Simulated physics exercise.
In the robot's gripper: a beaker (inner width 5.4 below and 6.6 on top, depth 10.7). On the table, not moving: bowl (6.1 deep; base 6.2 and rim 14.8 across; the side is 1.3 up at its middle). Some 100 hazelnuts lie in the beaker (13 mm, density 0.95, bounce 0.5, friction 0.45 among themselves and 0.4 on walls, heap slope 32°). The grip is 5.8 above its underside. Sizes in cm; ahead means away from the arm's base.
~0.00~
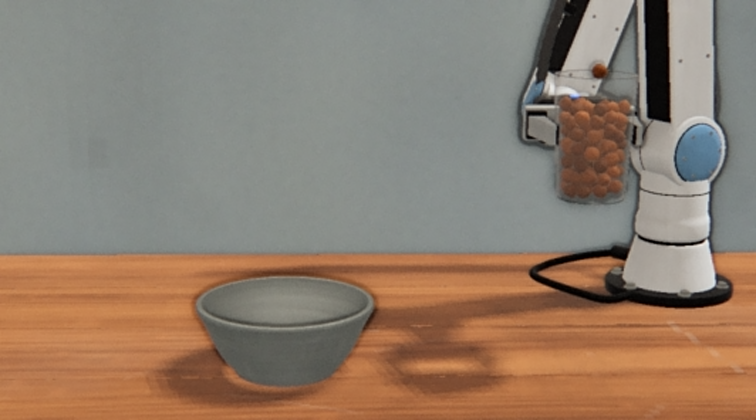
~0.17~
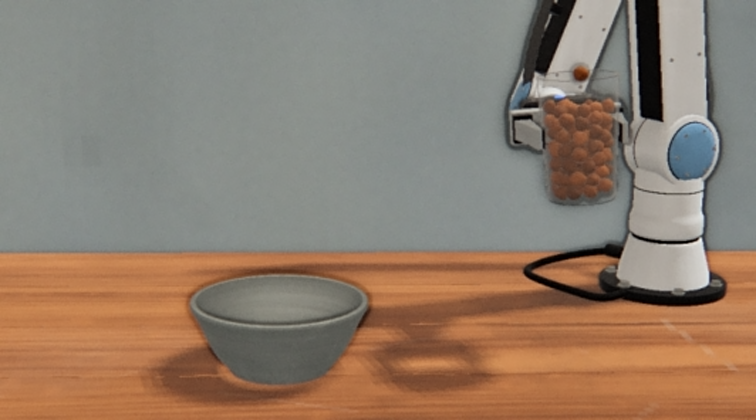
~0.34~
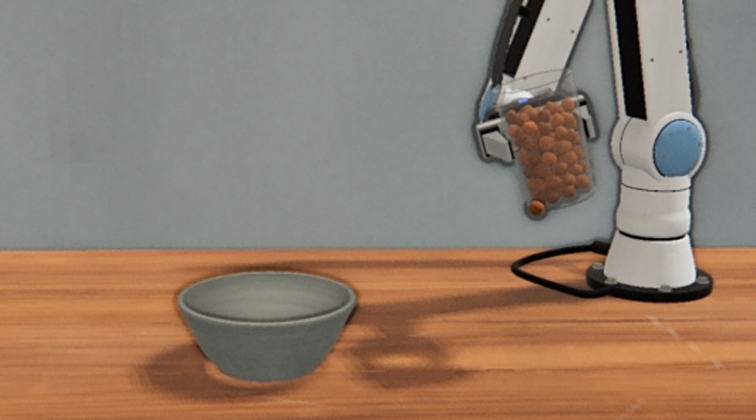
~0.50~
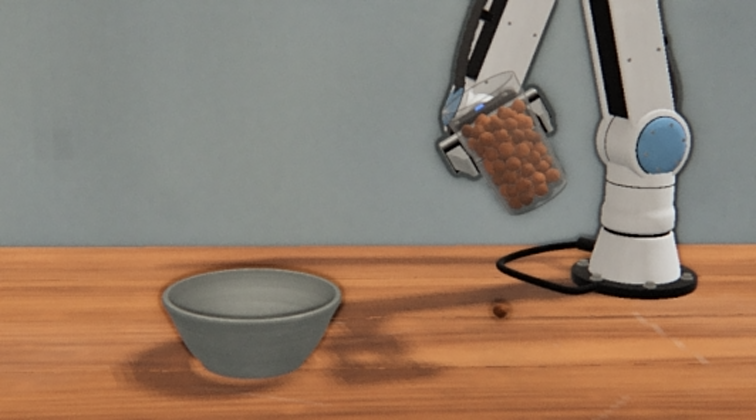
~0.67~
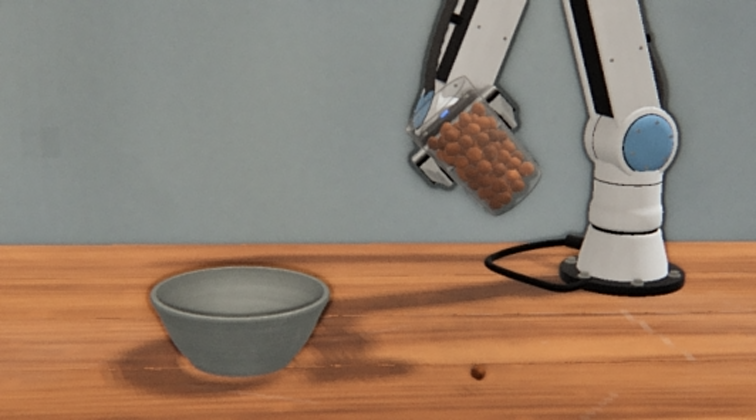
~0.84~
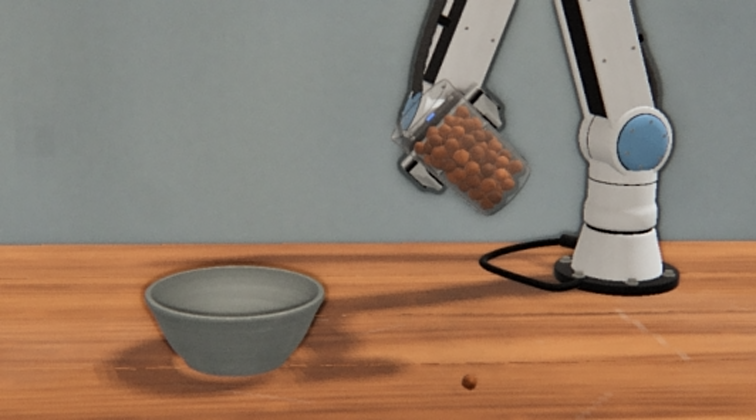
A white robot arm with blue joint covers stands at the right of a wooden table before a plain grey-blue wall, seen from the front and slightly above. It grips a clear beaker of brown hazelnuts, with a grey-green bowl resting at the left. The arm moves the beaker left while tilting it toward the bowl, one nut drops and rolls across the table, and the view shifts slightly.
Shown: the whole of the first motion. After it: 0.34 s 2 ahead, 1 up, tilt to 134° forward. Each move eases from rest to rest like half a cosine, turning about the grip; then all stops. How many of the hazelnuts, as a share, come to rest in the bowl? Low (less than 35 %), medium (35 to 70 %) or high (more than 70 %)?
Share in the bowl: Low (less than 35 %).
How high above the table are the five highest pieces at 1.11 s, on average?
About 24 cm.
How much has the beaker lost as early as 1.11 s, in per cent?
About 0 per cent by then.
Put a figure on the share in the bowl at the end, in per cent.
About 0 per cent.
After 0.98 s, tilted 78° forward, highest piece 22 above the table; 95 in the beaker, 1 on the table or floor.
After 1.11 s, tilted 126° forward, highest piece 24 above the table; 95 in the beaker, 1 on the table or floor.
After 1.38 s, tilted 134° forward, highest piece 12 above the table; 75 on the table or floor, 1 in the beaker, 20 in flight or on a rim.
After 2.43 s, tilted 134° forward, highest piece 1 above the table; 96 on the table or floor.
At rest, 96 on the table or floor. That is 0 % in the bowl.
